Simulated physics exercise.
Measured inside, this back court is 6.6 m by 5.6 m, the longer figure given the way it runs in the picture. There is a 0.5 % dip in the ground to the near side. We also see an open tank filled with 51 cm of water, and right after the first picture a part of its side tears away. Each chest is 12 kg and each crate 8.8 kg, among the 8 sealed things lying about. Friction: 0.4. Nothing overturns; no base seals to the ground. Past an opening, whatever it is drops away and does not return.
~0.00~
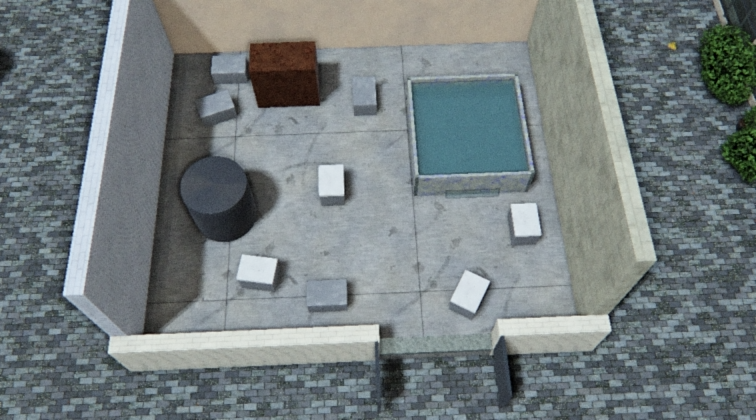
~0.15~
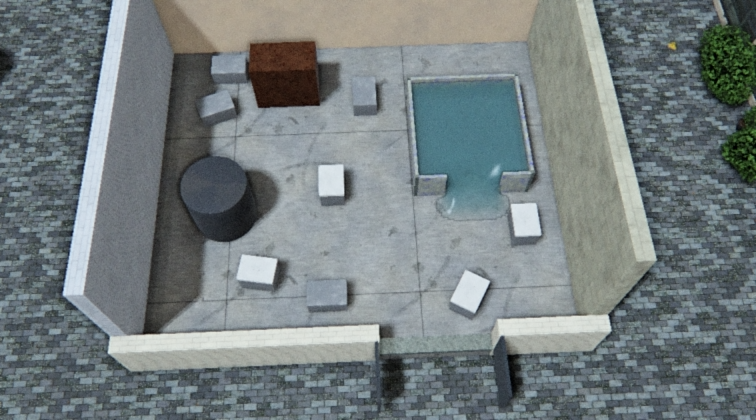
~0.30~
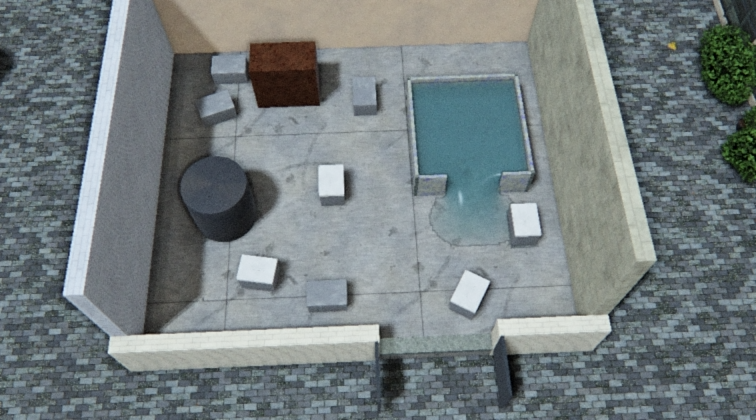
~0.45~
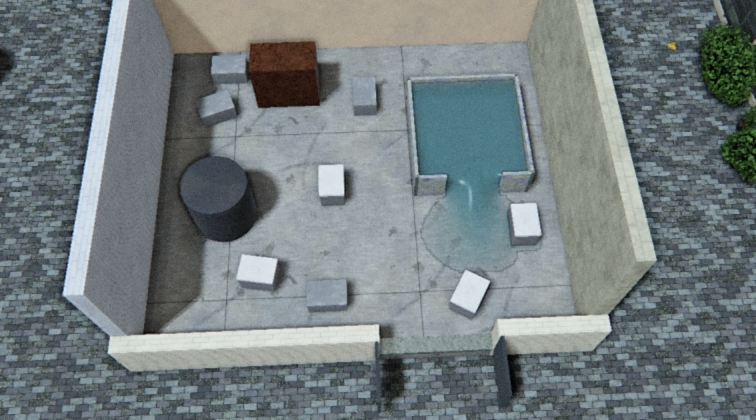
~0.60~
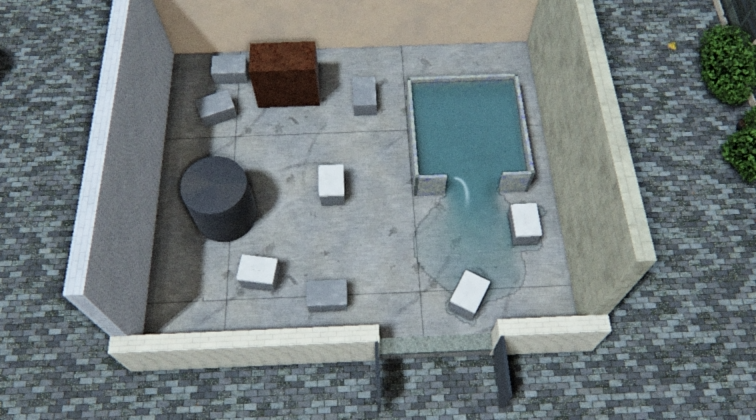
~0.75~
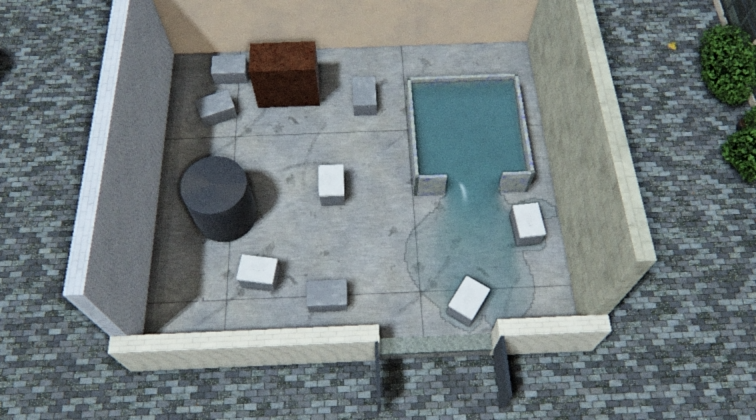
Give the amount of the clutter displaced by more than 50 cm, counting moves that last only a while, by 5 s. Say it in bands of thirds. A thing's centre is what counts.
I would put it under a third.
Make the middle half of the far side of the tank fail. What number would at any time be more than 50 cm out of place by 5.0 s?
The count would be 2.
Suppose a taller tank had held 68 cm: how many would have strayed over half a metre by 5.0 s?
Then it comes to 3.
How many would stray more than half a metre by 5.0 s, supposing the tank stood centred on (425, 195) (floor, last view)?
Then 1.
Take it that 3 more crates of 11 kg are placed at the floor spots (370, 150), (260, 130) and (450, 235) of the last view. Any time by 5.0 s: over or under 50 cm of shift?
Note, in sequence: Under threshold; under threshold; over threshold.
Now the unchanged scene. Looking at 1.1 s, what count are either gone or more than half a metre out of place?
At that moment it comes to 1.
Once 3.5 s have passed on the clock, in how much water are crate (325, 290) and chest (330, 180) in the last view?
I'd estimate 3 cm for the first and 0 cm for the second.
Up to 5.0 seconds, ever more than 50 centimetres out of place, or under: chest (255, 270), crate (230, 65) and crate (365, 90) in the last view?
Well, in turn that's not reaching it, not reaching it, not reaching it.
After 1.1 s 1 of 8 are over 50 cm from their spots; 0 afloat.
After 2.2 s 1 of 8 are over 50 cm from their spots; 0 afloat.
After 3.5 s 2 of 8 are over 50 cm from their spots; 1 afloat.
After 5.0 s 2 of 8 are over 50 cm from their spots, and 2 have been at some point; 1 afloat.
